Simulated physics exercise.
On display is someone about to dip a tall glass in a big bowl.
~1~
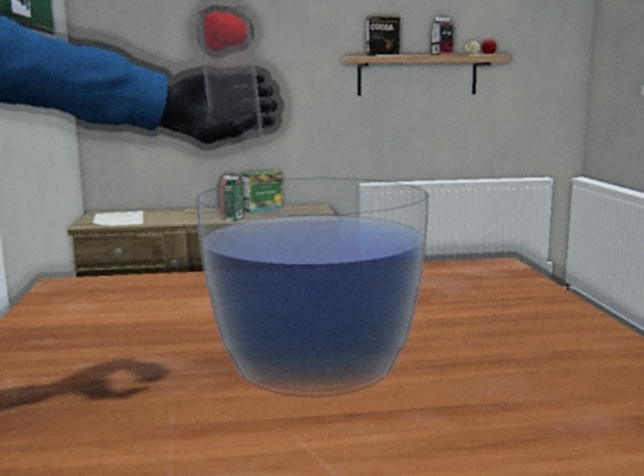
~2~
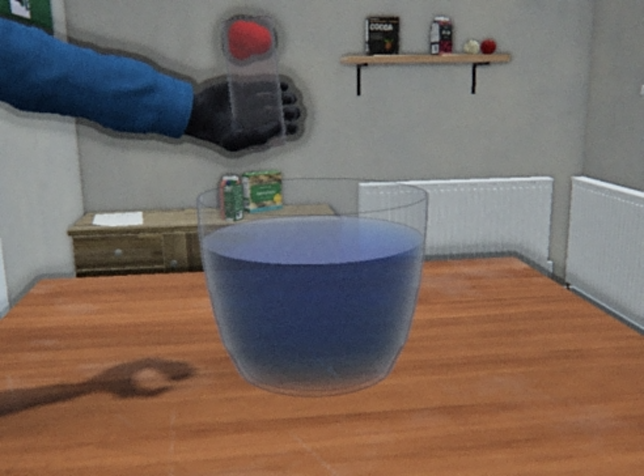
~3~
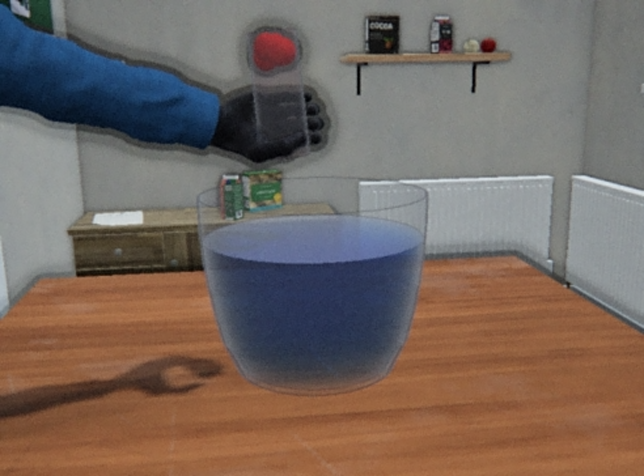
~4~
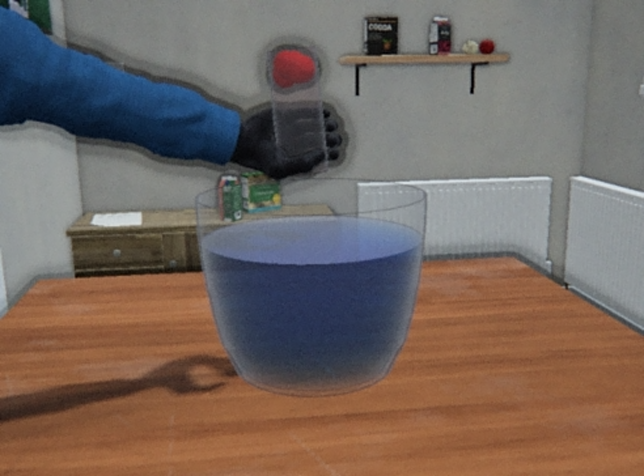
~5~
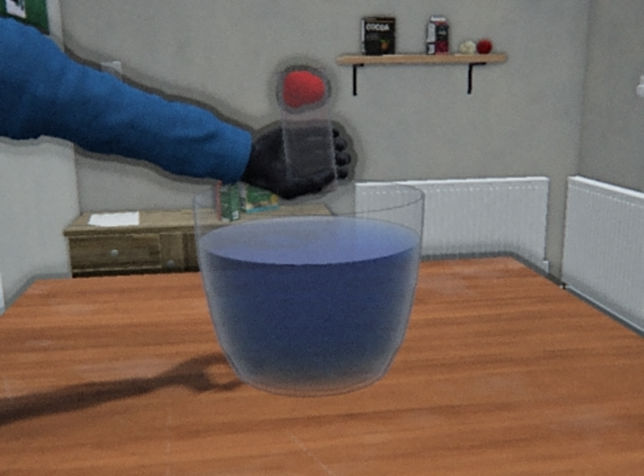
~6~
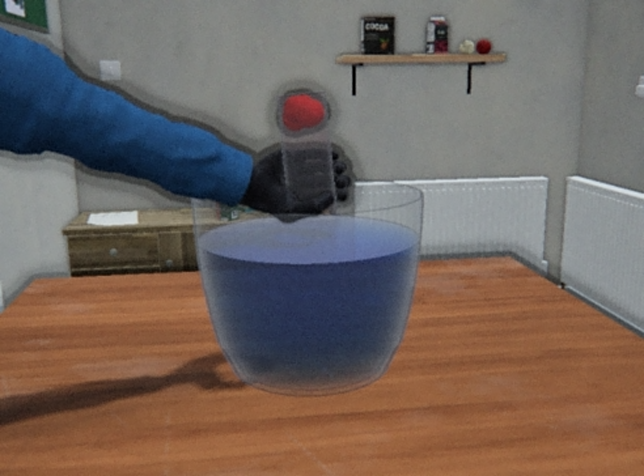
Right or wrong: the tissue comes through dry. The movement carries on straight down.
Right.
Next, the tall glass enters the dyed water.
After that, air is trapped inside and holds the level down.
Finally, the tall glass is under, still full of air, and the tissue is dry.
